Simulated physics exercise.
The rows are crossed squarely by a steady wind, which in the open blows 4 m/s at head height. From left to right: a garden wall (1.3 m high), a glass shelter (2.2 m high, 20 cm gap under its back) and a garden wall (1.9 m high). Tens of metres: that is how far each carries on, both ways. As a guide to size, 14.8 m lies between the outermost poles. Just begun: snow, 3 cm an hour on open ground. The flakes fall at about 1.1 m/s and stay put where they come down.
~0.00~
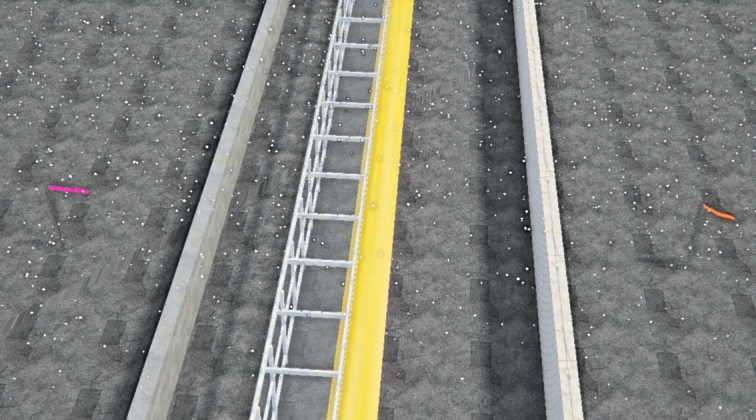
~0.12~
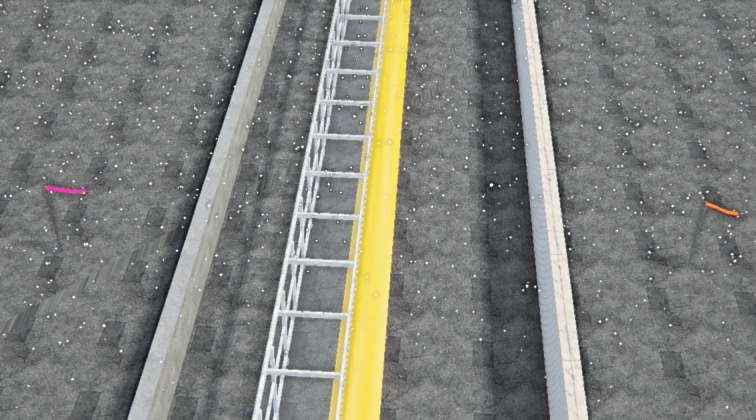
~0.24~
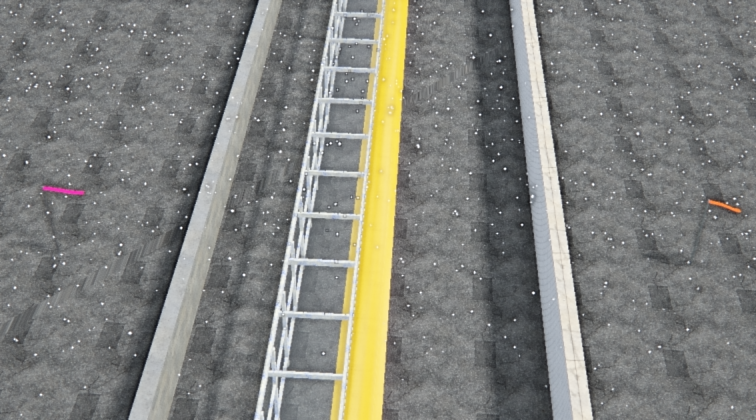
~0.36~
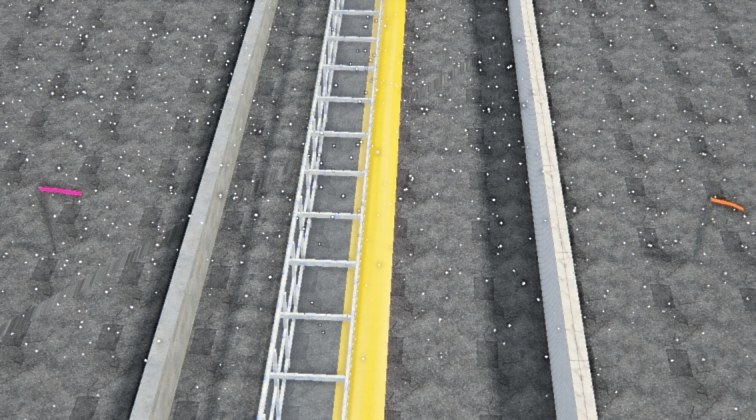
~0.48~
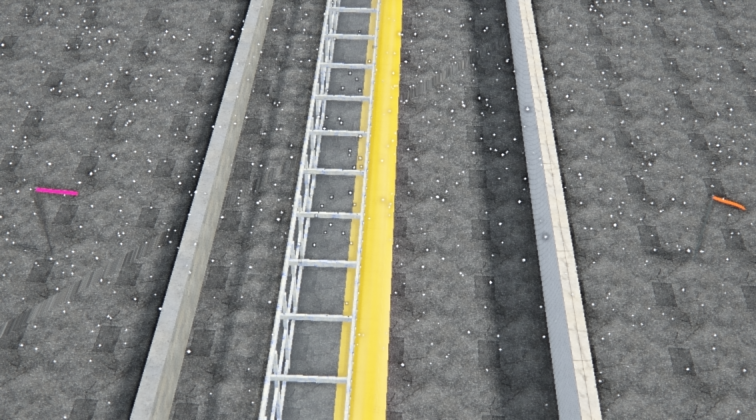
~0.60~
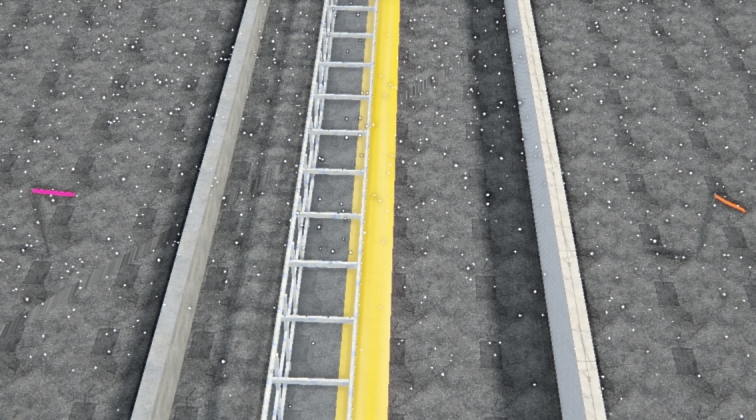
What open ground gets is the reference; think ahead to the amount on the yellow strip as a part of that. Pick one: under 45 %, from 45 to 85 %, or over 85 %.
I would say under 45 %.
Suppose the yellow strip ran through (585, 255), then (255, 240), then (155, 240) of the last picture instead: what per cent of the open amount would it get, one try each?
90 %, then 50 %, then 100 %.
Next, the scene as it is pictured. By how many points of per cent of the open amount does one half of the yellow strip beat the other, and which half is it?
Result: Right section leads by approx. 15 points.
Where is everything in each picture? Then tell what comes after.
The first frame shows the left ribbon ends at (88, 192), leaning 85 degrees to the right.
The second frame shows the right ribbon ends at (738, 214), leaning 65 degrees to the right and the yellow one passes (371, 248).
The third frame shows the left ribbon ends at (83, 193), leaning 85 degrees to the right, above the rows the flakes slant 80 degrees from upright, towards the right and the top of the right garden wall crosses (547, 153).
The fourth frame shows the right ribbon ends at (743, 209), leaning 65 degrees to the right and the yellow one passes (376, 182).
The fifth frame shows the left ribbon ends at (77, 194), leaning 85 degrees to the right and above the rows the flakes slant 80 degrees from upright, towards the right.
The sixth frame shows the right ribbon ends at (745, 211), leaning 60 degrees to the right and the top of the glass shelter crosses (337, 130).
After 10 minutes open ground has 5 mm and the yellow strip 0 mm.
After 30 minutes open ground has 15 mm and the yellow strip 1 mm.
After 60 minutes open ground has 30 mm and the yellow strip 2 mm, so the yellow strip has 7 % of the open amount; the left half of it has 0 %, the right half 14 %.
